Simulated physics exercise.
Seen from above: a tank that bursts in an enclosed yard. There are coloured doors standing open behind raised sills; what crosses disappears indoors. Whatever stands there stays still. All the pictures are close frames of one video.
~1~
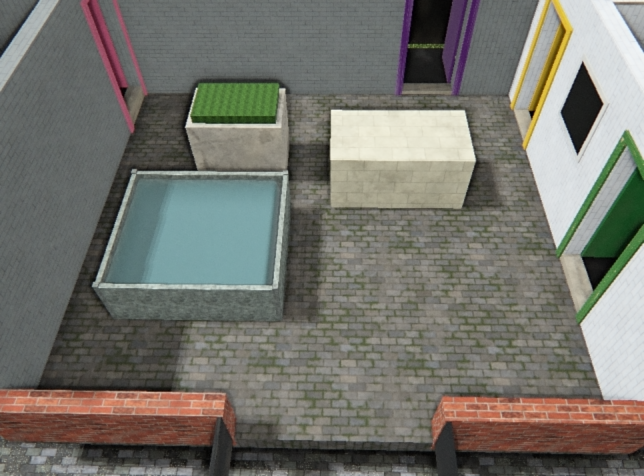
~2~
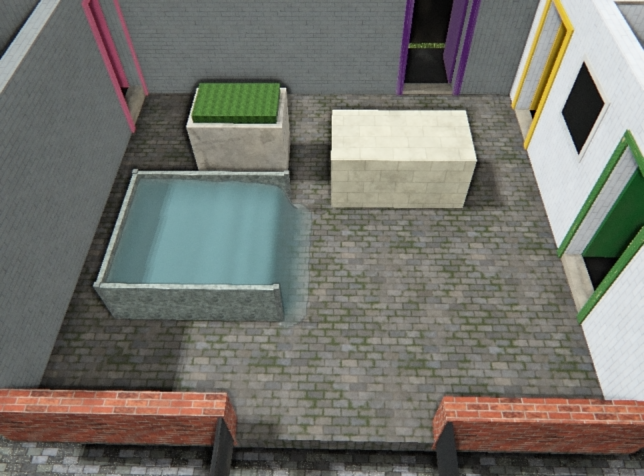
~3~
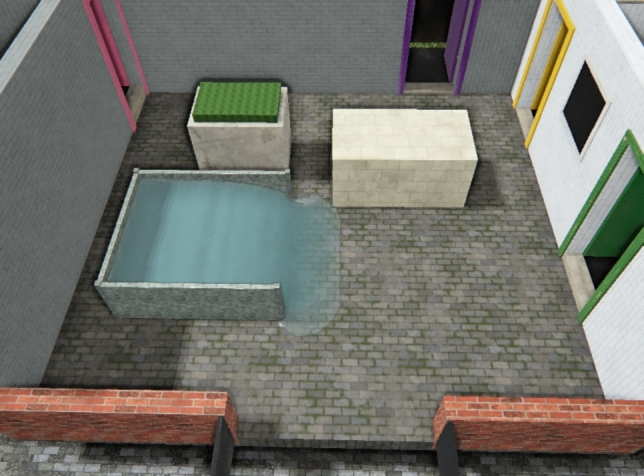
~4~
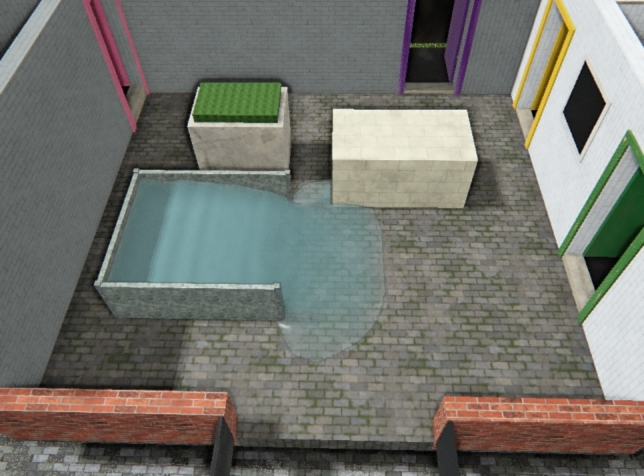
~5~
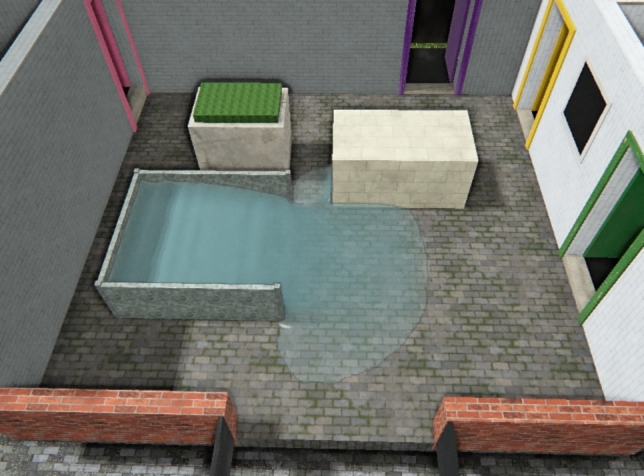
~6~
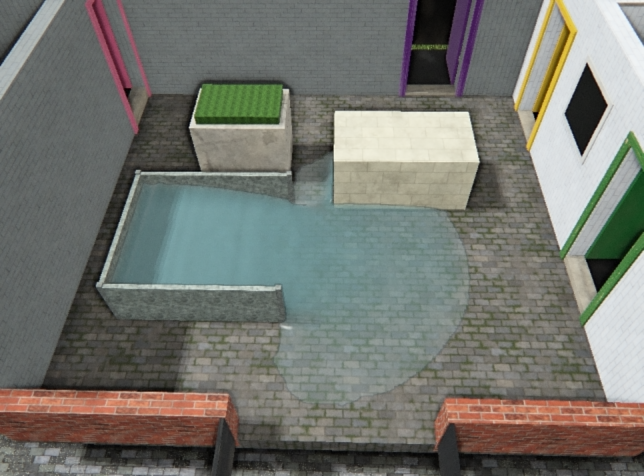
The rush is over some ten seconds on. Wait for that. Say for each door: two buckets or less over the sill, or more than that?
At the end, green door: Above two buckets; yellow door: Above two buckets; purple door: Above two buckets; pink door: Two buckets at most.
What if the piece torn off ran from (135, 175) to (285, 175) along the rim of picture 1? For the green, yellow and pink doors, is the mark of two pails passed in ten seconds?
Well, the green one stays within bounds, while the yellow one breaks the limit and the pink one breaks the limit.
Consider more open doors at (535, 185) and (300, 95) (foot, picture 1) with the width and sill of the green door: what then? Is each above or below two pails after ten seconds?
The first crosses the line, the second stays short of it.
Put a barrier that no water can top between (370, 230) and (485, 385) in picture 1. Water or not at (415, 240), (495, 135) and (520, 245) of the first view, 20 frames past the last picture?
Results in order: Swamped / swamped / swamped.
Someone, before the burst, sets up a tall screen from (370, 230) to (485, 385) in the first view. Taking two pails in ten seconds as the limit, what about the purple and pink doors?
Note - purple door: Below the line; pink door: Below the line.
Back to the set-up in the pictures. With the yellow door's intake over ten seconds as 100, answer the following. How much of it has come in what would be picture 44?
Around 15 %.
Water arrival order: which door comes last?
It's the pink-painted one.
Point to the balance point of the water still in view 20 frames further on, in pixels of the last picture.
(410, 264).
A moment on, water covers 40 % of the floor; the green door under two buckets in, the yellow door not reached, the purple door not reached, the pink door not reached.
Next, water covers 45 % of the floor; the green door far over two buckets in, the yellow door wet at the sill, nothing in, the purple door not reached, the pink door not reached.
Then, water covers 55 % of the floor; the green door far over two buckets in, the yellow door wet at the sill, nothing in, the purple door under two buckets in, the pink door not reached.
Later, water covers 75 % of the floor; the green door far over two buckets in, the yellow door under two buckets in, the purple door over two buckets in, the pink door wet at the sill, nothing in.
In the end, water covers 95 % of the floor; the green door far over two buckets in, the yellow door over two buckets in, the purple door over two buckets in, the pink door wet at the sill, nothing in.
